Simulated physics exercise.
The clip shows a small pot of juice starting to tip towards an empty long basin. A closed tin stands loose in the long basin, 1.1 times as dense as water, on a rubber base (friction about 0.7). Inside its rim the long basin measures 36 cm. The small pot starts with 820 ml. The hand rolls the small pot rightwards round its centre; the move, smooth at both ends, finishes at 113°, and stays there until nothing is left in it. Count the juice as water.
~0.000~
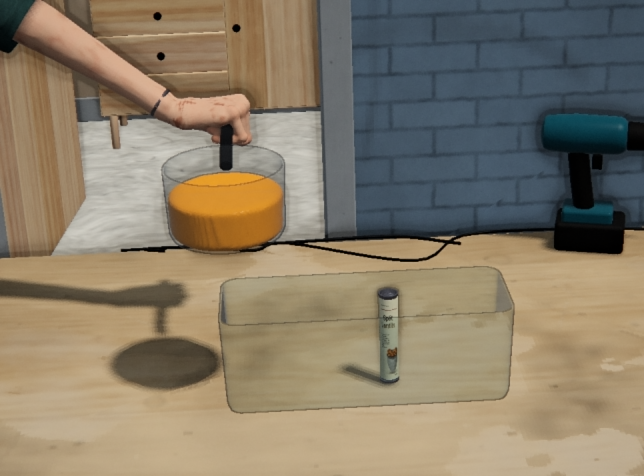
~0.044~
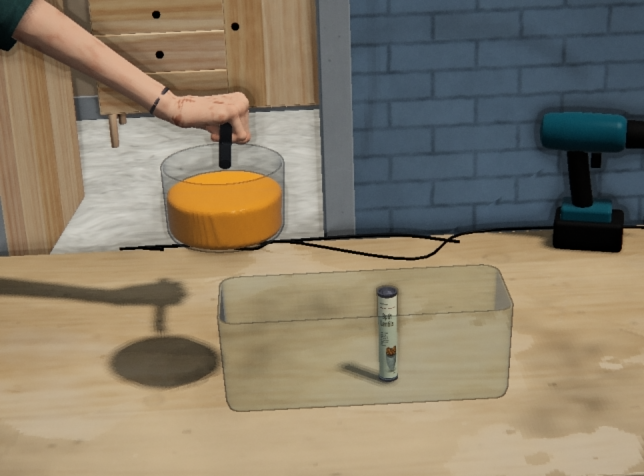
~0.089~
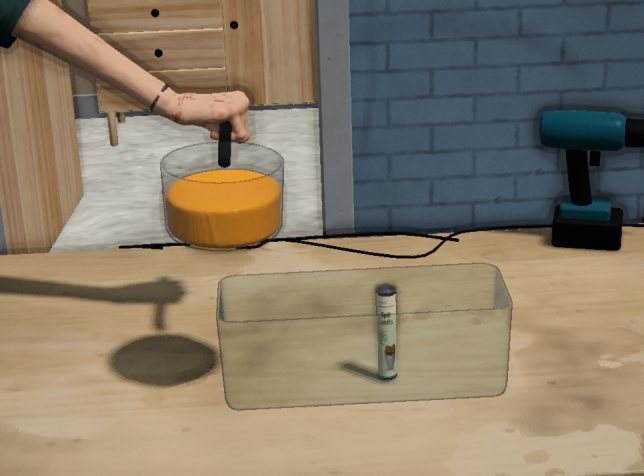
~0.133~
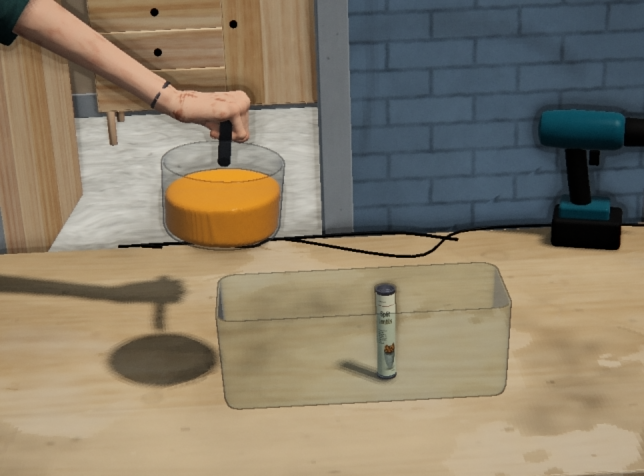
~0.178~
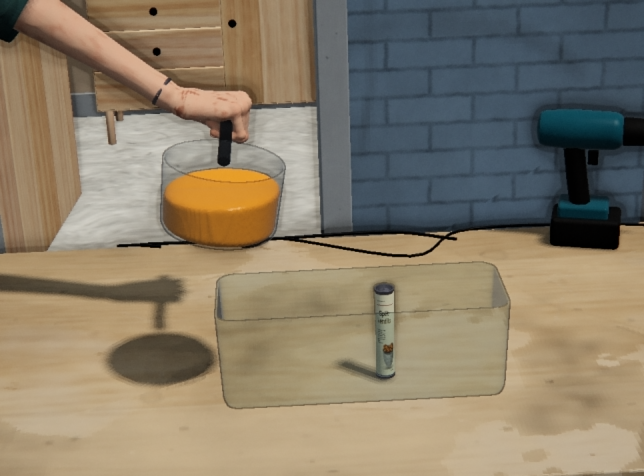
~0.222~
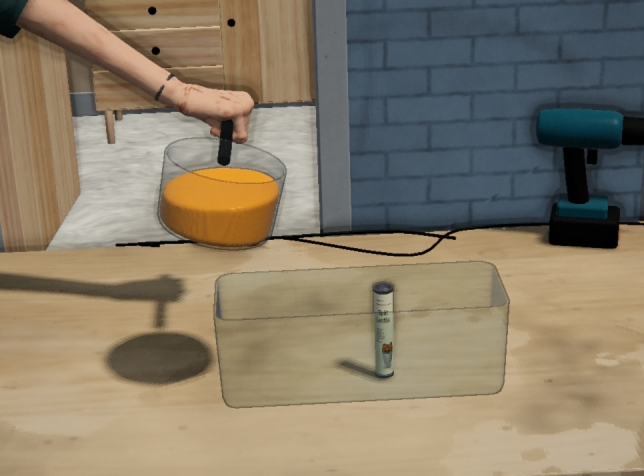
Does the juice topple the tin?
It keeps standing.
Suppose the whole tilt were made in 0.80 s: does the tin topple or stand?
The tin stays up.
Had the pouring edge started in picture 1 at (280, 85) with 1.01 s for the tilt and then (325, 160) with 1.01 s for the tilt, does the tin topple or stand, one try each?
First it falls; then it topples.
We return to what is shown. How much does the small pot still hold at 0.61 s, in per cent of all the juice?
Near 68 in a hundred.
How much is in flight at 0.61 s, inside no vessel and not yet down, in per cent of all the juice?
Some 28 per cent.
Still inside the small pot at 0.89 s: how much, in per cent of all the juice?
Some 12 per cent.
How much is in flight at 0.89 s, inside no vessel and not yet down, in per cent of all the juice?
Some 12 per cent.
Then, 0.61 s in, the tilt is 74° and 68 per cent is still to pour; the tin stands where it began.
Then, 0.89 s in, the tilt is 109° and 12 per cent is still to pour; the tin stands where it began.
Then, 1.19 s in, the tilt is 113° and 0 per cent is still to pour; the tin stands where it began.
Then, 1.51 s in, the tilt is 113° and 0 per cent is still to pour; the tin stands where it began.
Finally, the tin stands where it began.
